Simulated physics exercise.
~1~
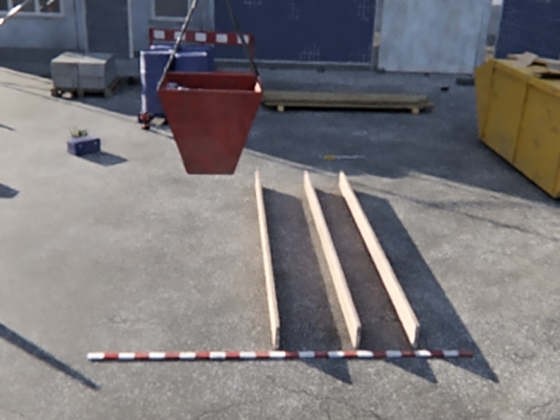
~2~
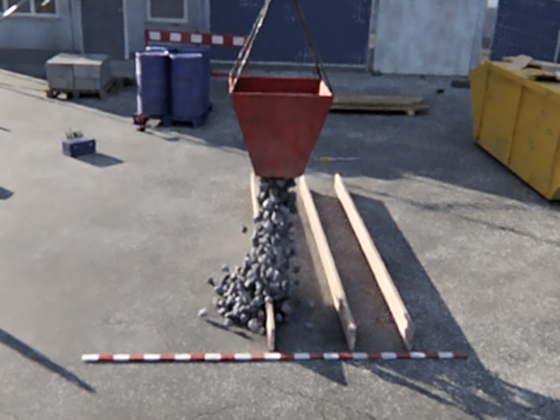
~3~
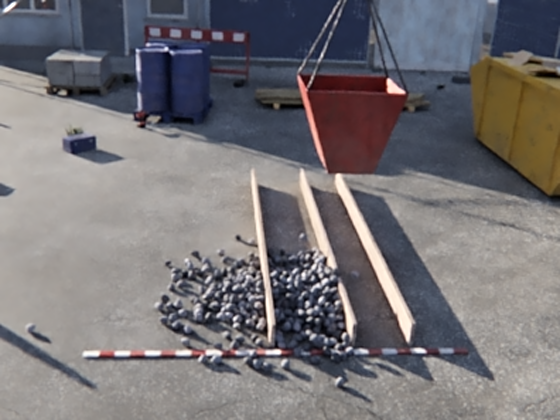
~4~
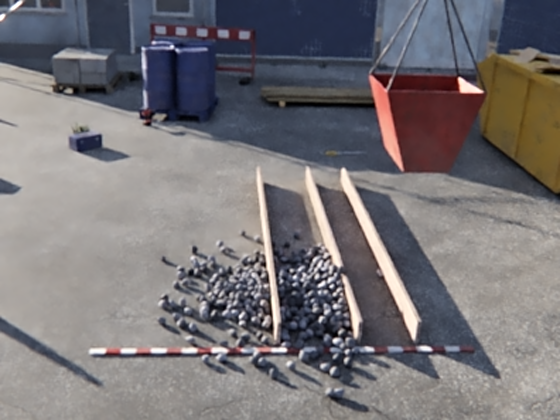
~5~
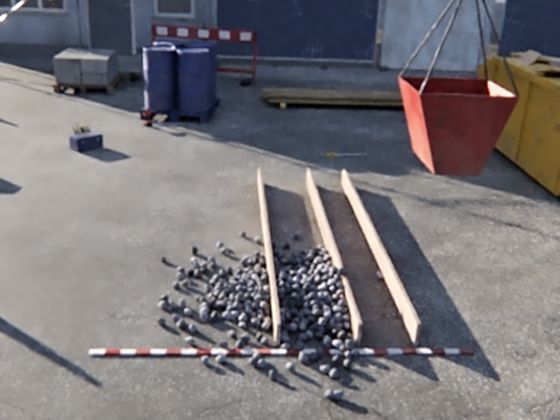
We see a red crane skip move right above three wooden boards on a paved yard, pouring dark rounded stones around the leftmost board. It continues right, empty, leaving the stones heaped in the left bay and spilled outside it, while the right bay stays clear.
